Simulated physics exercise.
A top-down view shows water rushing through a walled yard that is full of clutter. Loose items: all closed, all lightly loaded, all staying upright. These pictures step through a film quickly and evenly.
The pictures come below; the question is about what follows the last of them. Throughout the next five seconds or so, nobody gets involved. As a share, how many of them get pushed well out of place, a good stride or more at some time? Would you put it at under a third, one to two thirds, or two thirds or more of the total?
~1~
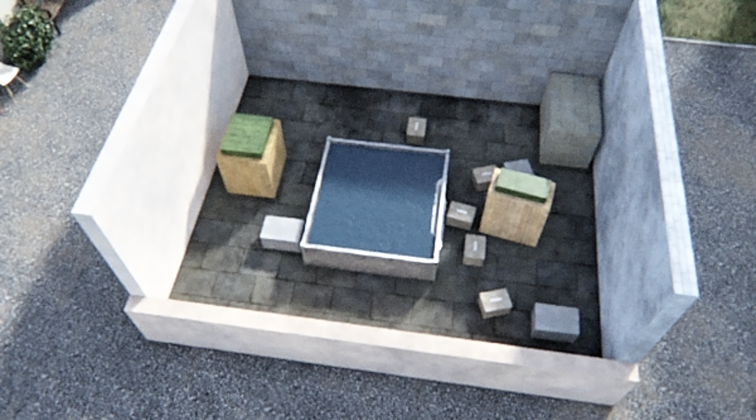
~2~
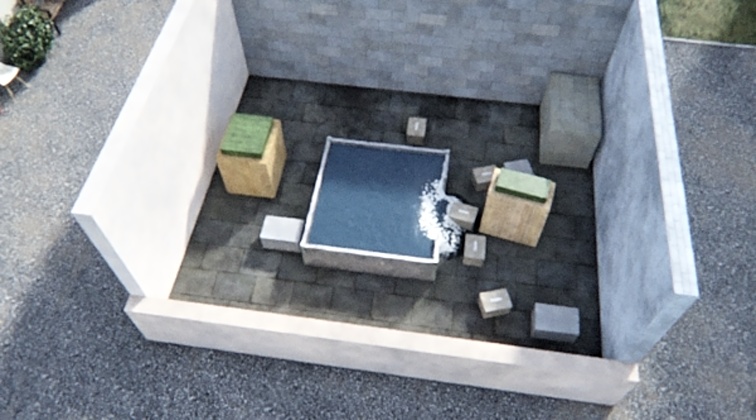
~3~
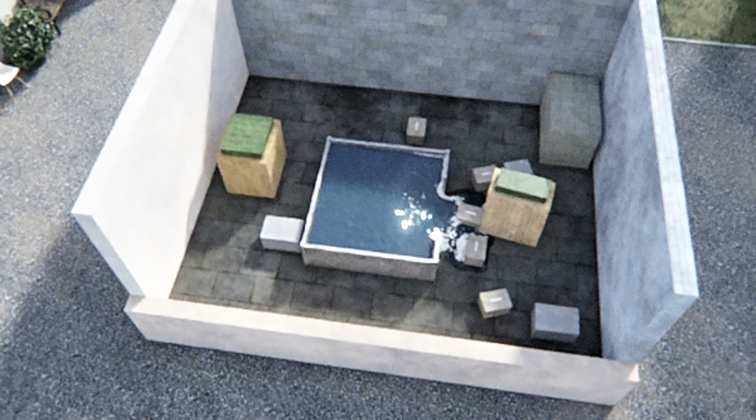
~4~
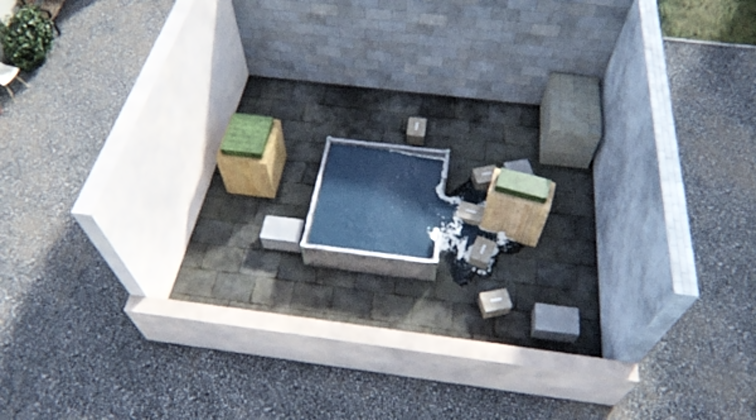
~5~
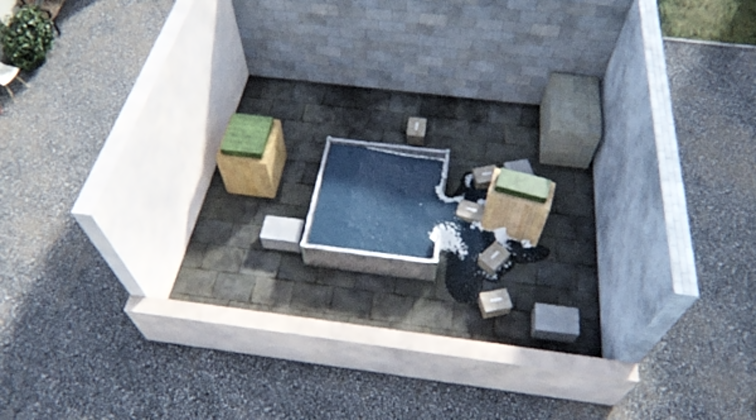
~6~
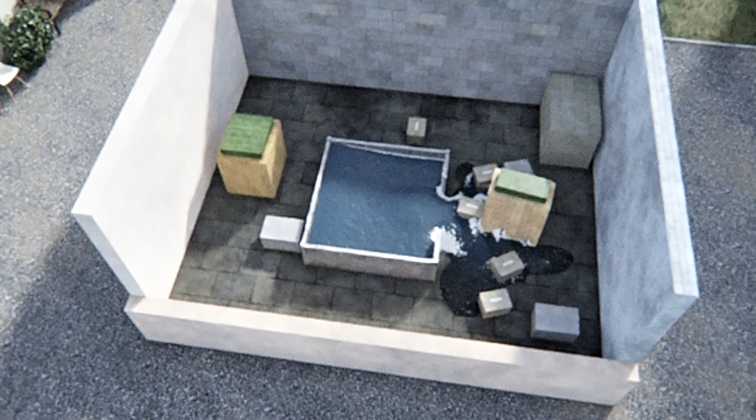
I would put it at two thirds or more of the total.
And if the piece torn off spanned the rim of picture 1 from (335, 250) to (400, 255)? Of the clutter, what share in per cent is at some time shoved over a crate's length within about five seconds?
20 % or thereabouts.
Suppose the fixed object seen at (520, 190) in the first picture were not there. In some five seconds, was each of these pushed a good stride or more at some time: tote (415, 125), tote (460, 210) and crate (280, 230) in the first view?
Item one never went far; item two was driven off; item three never went far.
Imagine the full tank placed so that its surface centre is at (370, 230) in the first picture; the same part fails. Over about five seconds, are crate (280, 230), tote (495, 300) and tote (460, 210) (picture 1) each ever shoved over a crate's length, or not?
Well, the first one didn't get far, the second got driven a long way, and the third didn't get far.
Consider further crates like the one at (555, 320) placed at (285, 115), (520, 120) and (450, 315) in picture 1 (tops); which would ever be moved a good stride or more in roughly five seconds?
Here's the rundown: Never gets far, sent far off, and finally sent far off.
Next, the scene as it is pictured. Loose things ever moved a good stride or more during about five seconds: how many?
It totals 6.
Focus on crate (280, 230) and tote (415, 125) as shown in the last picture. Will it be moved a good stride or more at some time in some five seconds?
Shy of that, shy of that.
A moment on, 1 of 8 are well off their spots; 1 afloat.
Next, 6 of 8 are well off their spots; 2 afloat.
Later, 5 of 8 are well off their spots; 5 afloat.
In the end, 5 of 8 are well off their spots, and 6 have been at some point; 3 afloat.
